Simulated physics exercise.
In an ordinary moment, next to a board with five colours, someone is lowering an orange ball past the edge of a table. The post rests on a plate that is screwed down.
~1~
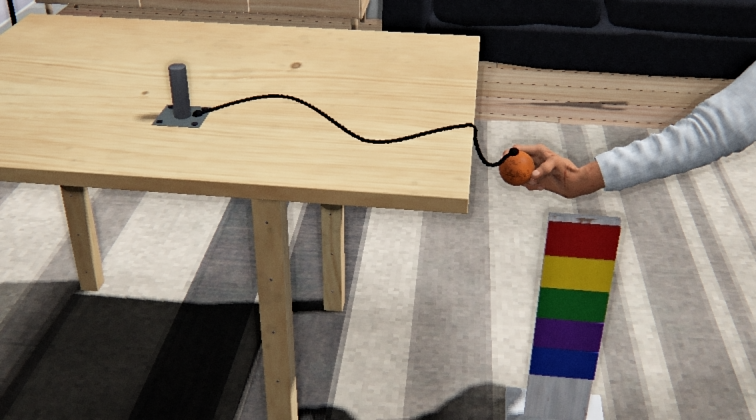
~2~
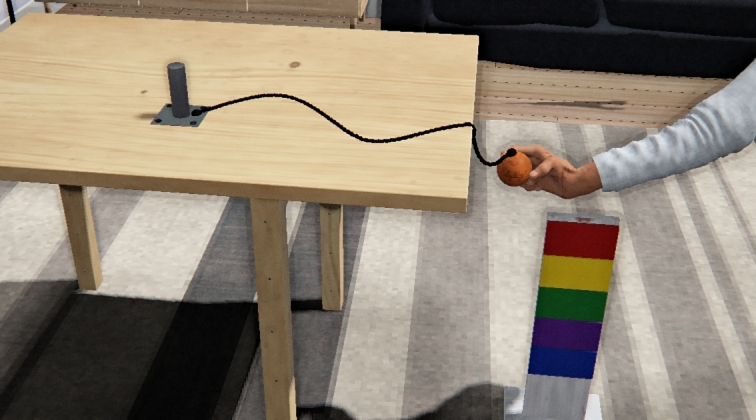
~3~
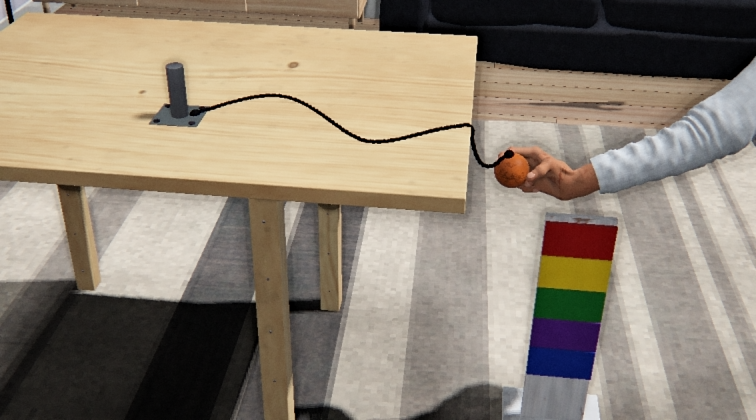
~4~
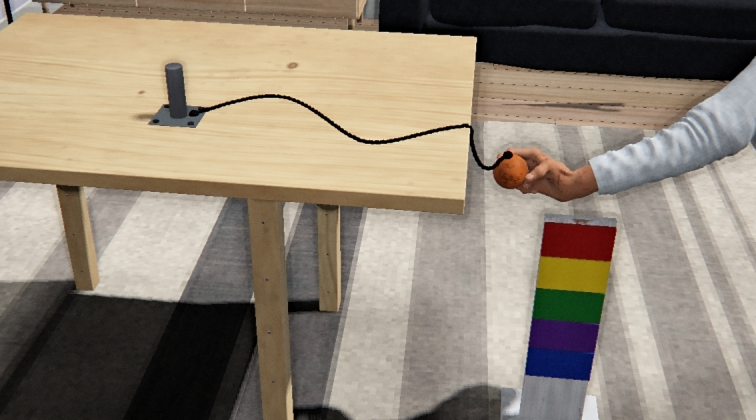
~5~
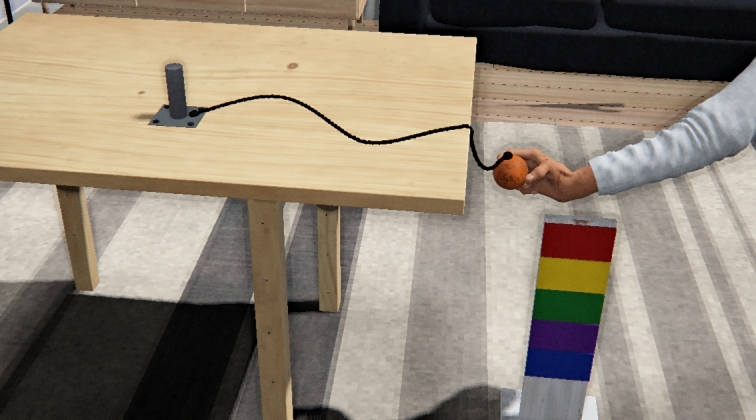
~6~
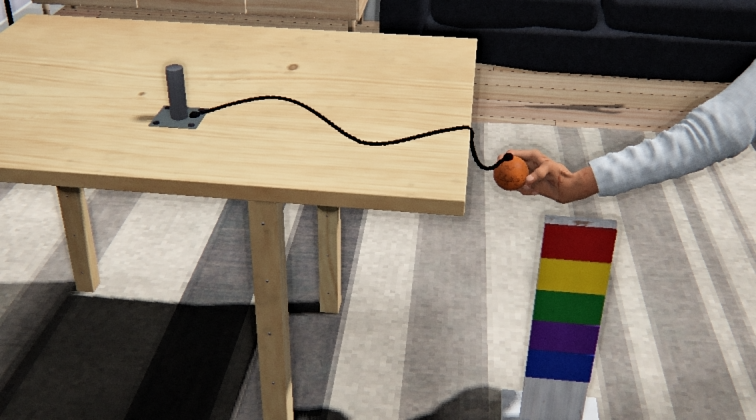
The footage shows a hand holding an orange ball just off the right edge of a wooden table, tied by a slack black cord to a post, above a color-striped board; the hand and ball barely move.
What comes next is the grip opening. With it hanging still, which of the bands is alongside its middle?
The band alongside its middle is yellow.
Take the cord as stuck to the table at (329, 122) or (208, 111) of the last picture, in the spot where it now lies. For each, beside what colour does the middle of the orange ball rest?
Taking the two tries in turn, you'd get red and then yellow.
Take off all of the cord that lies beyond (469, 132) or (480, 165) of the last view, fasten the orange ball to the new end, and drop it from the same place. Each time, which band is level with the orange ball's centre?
Per try - 1: Higher than all five; 2: Red.
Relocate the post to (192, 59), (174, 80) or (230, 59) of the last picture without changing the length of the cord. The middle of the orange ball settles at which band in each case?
First try: Red; second try: Red; third try: Yellow.
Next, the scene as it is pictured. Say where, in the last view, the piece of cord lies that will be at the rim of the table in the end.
(406, 140), approximately.
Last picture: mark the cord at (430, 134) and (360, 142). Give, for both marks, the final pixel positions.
At (470, 153), then (425, 123).
Early on, ball near (497, 267); level with yellow.
Midway, ball near (432, 267); level with yellow.
Near the end, ball near (472, 271); level with yellow.
Finally, ball near (465, 272); level with yellow. At yellow.
